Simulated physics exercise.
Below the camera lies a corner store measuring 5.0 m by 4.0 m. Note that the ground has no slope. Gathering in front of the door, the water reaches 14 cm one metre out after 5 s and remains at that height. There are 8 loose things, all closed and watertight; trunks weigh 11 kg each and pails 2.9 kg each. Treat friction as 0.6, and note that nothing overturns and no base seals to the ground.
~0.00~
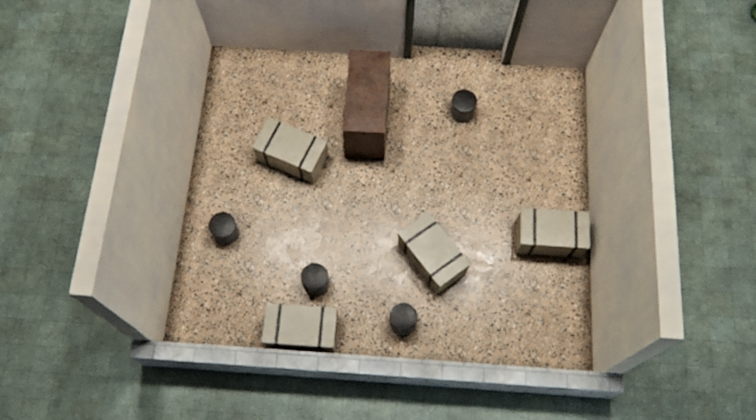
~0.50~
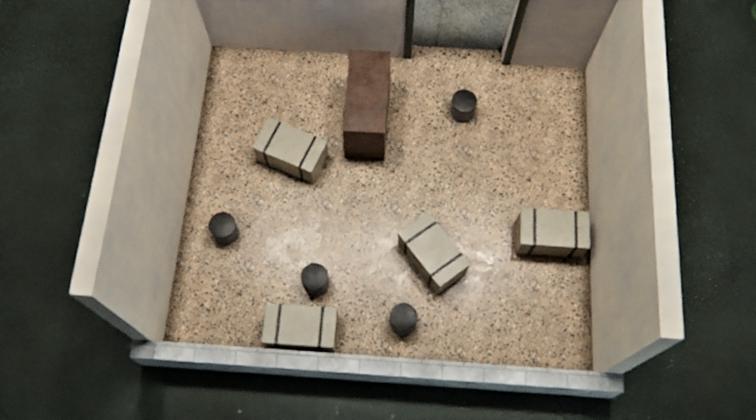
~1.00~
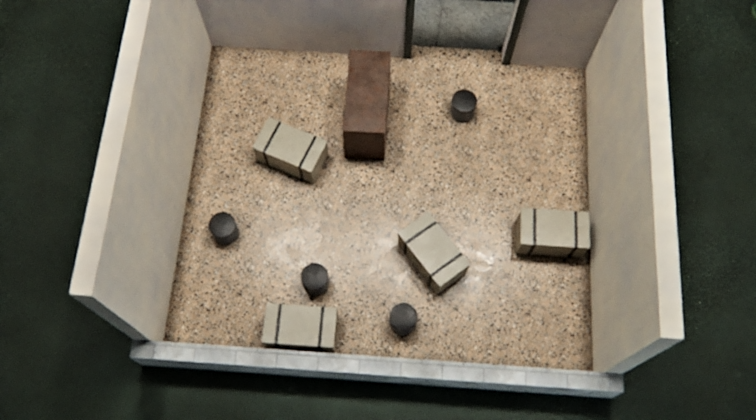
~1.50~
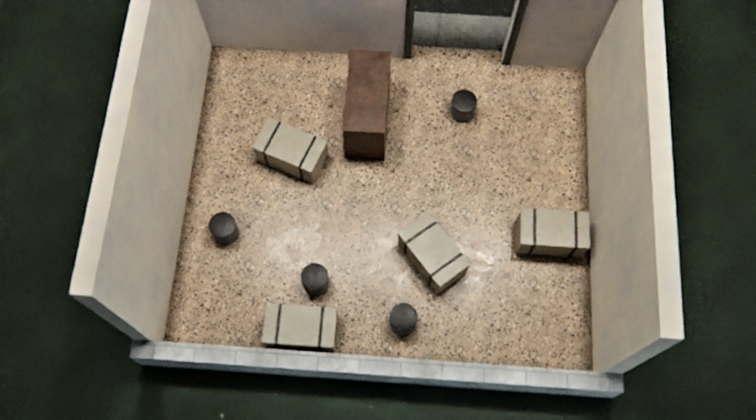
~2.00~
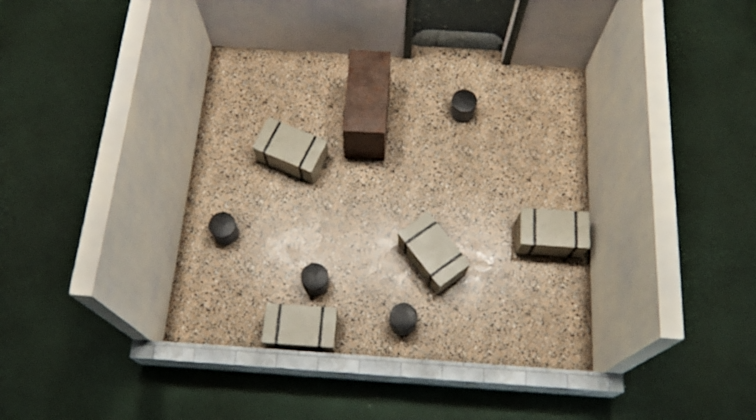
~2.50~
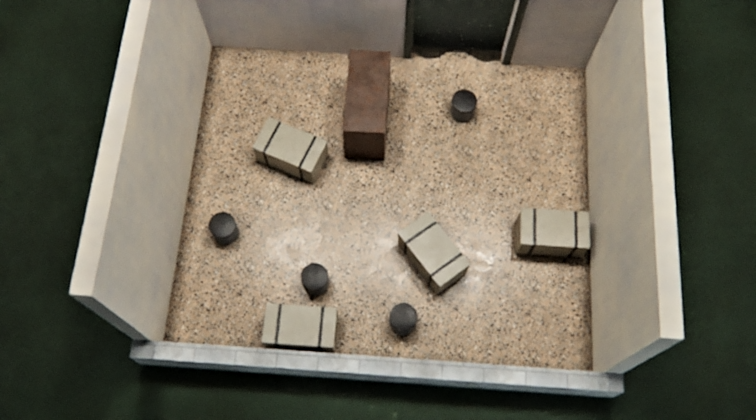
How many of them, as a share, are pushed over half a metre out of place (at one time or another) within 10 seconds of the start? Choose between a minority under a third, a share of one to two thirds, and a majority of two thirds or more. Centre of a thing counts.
A share of one to two thirds.
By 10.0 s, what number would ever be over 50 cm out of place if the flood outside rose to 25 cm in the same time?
Then the count would be 7.
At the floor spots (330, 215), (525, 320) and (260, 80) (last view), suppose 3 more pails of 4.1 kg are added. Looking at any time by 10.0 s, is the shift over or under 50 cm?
Result by item, in order: Inside the cutoff, inside the cutoff, inside the cutoff.
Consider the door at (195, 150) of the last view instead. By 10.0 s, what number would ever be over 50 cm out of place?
You'd get 1 in that case.
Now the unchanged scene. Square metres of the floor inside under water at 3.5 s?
My estimate is roughly 0.5 m2.
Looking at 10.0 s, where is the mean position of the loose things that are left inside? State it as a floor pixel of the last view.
They average out to somewhere around (367, 294).
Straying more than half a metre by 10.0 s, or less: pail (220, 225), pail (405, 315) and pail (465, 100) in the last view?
Result, in turn: Stayed within / stayed within / exceeded.
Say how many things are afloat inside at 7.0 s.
Just then, the number is 0.
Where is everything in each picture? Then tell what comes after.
The first picture shows a trunk at (555, 228) rests on the ground; a pail at (464, 100) rests on the ground; 0.0 m2 under water; 0 of 8 have shifted.
The second picture shows a trunk at (555, 228), on the bottom; a pail at (464, 100) rests on the ground; water covers 0.0 m2; 0 of 8 have shifted.
The third picture shows a trunk at (555, 228) rests on the ground; a pail at (464, 100) rests on the ground; water covers 0.0 m2; 0 of 8 have shifted.
The fourth picture shows a trunk at (555, 228), on the bottom; a pail at (464, 100), on the bottom; water covers 0.0 m2; 0 of 8 have shifted.
The fifth picture shows a trunk at (555, 228) rests on the ground; a pail at (464, 100), on the bottom; 0.0 m2 under water; 0 of 8 have shifted.
The sixth picture shows a trunk at (555, 228) rests on the ground; a pail at (464, 100), on the bottom; water covers 0.0 m2; 0 of 8 have shifted.
After 3.5 s 0 of 8 are over 50 cm from their spots; 0 afloat.
After 4.5 s 0 of 8 are over 50 cm from their spots; 0 afloat.
After 7.0 s 1 of 8 are over 50 cm from their spots; 0 afloat.
After 10.0 s 3 of 8 are over 50 cm from their spots, and 3 have been at some point; 4 afloat.
